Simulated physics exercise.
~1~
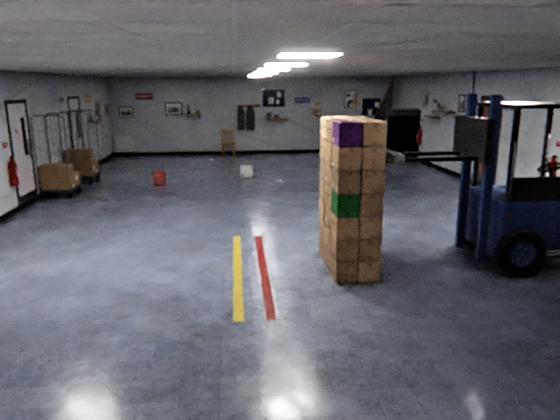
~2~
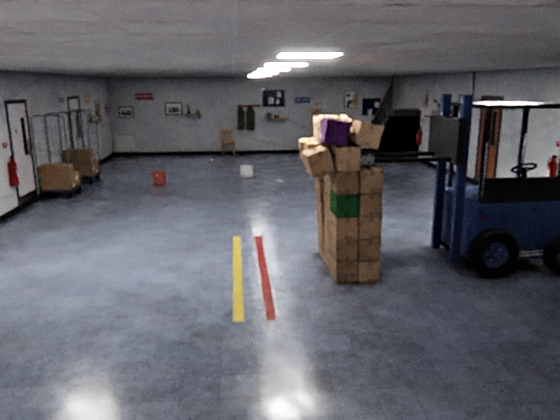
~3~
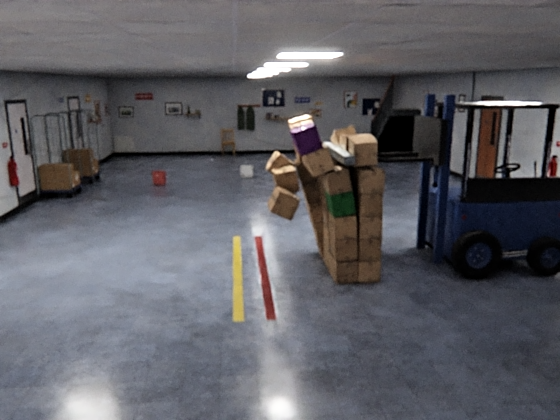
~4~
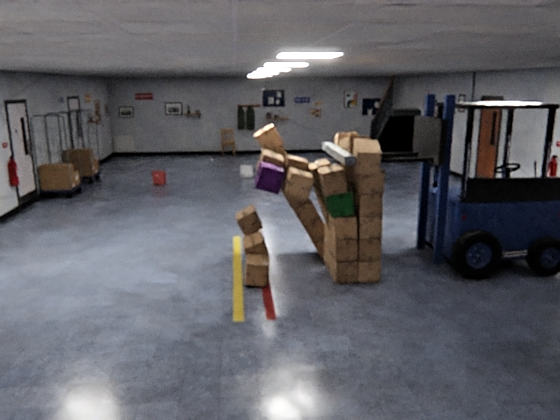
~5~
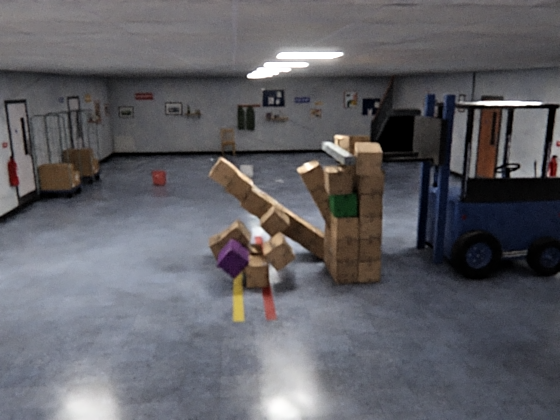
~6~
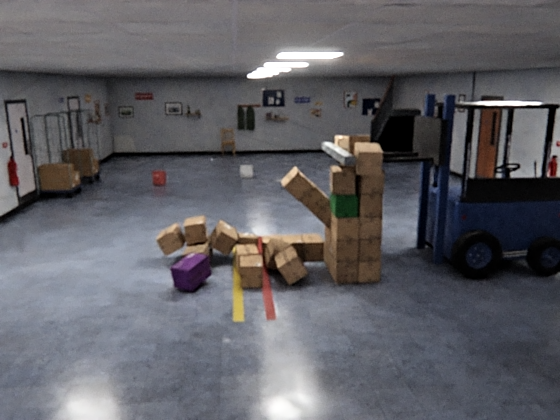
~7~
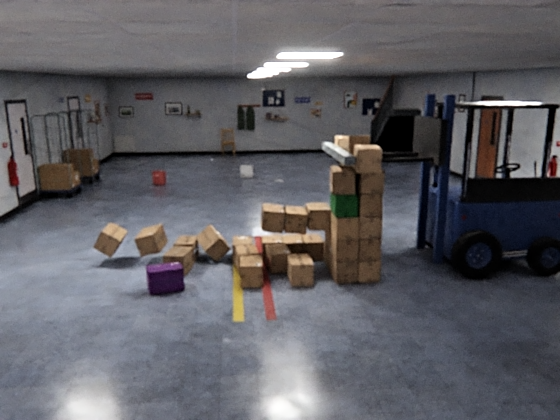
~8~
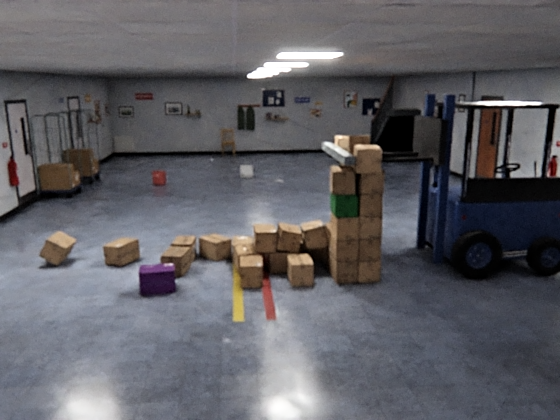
A blue lift truck moves in from the right toward a tall stack of brown cartons, one purple near the top and one green midway, in a wide grey-floored room seen from a fixed, raised viewpoint. Yellow and red lines mark the floor left of the stack. The truck's beam shoves the upper cartons left, then stops. The purple carton tips and falls with others as a leaning column topples across the lines. Cartons tumble and slide leftward, and the purple one rests on its side beyond both lines, while the green one remains in the standing part.
